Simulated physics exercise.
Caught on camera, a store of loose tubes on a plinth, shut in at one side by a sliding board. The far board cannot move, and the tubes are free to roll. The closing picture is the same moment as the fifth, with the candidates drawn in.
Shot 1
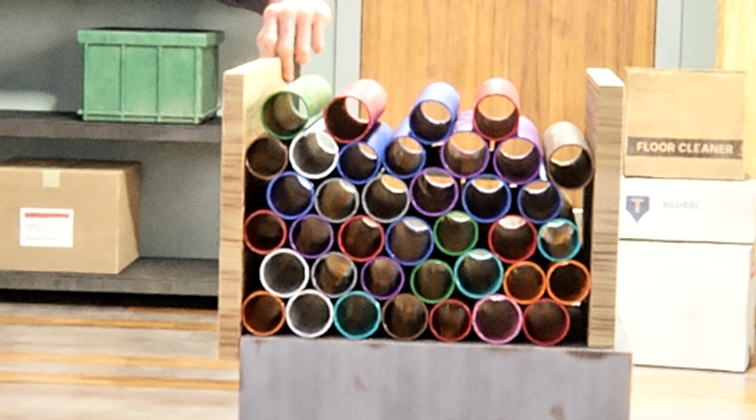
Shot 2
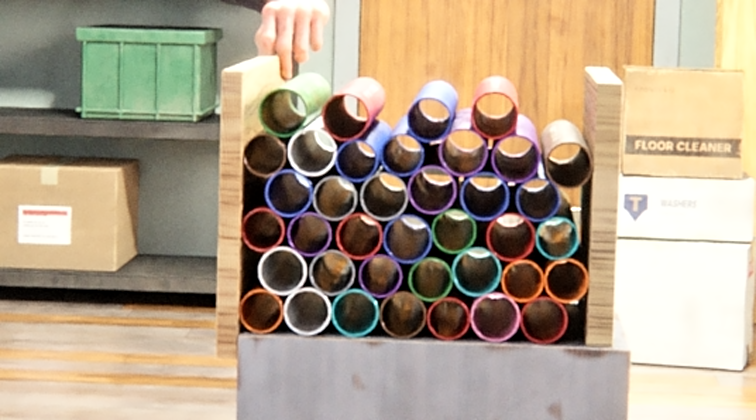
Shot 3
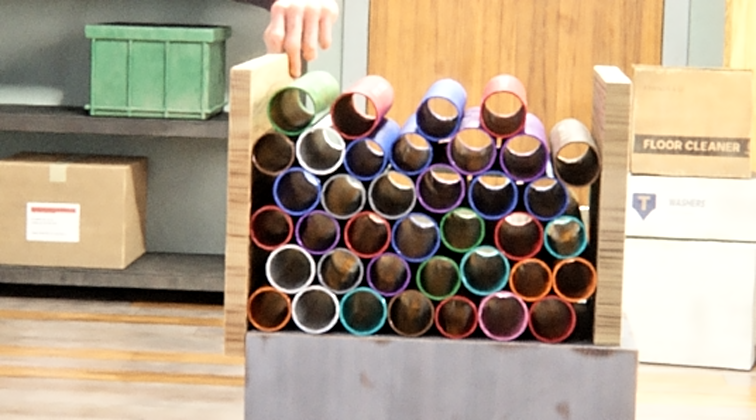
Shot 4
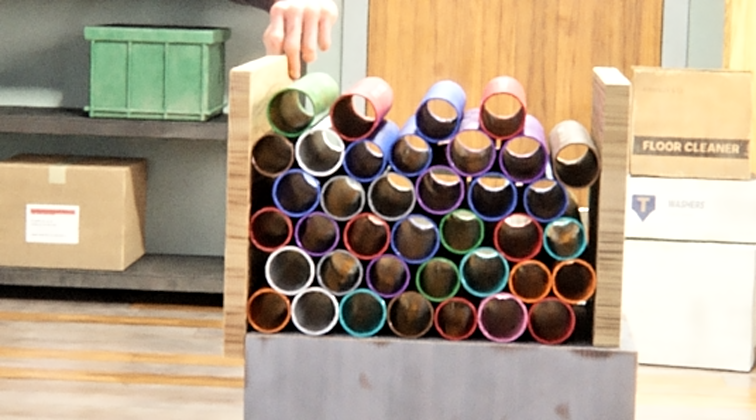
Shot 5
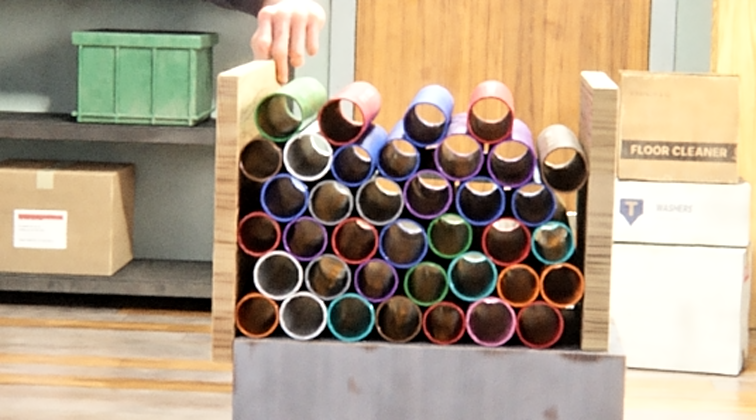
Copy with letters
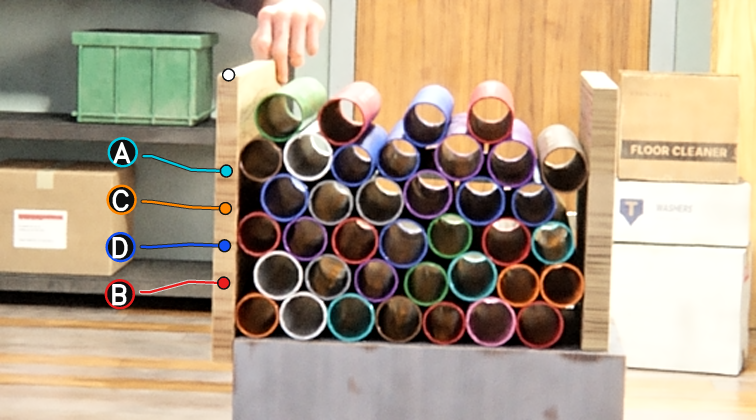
At the start, colourful loose tubes lie stacked in rows on a grey plinth between two upright boards, with fingers resting at the top of the left one. As the view shifts slightly from side to side, the hand stays there and the tubes and boards show no clear movement.
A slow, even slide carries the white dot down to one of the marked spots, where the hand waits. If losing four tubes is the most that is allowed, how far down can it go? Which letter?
Lower it to D and no more.
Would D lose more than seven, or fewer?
At D, fewer than seven.
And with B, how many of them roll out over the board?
With B, six.
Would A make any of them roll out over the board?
At A: No.
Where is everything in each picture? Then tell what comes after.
A pink tube (497, 319); an orange tube (569, 282); a red tube (265, 232), in the first picture.
A red tube (263, 230); a turquoise tube (558, 239), in the second picture.
A blue tube (546, 198); a white tube (321, 149), in the third picture.
A red tube (354, 116); side board (260, 194), in the fourth picture.
An orange tube (257, 316); a pink tube (491, 322); an orange tube (562, 285), in the fifth picture.
On the marked copy, A at (226, 171); B at (223, 283); C at (225, 208); D at (224, 246); the white dot at (228, 75).
Following D. Soon after the start, top of the board (239, 151).
Later, top of the board (237, 238).
In the end, top of the board (237, 245), two out over the board.
As for the rest, A none out over the board; B more than four out over the board; C none out over the board.
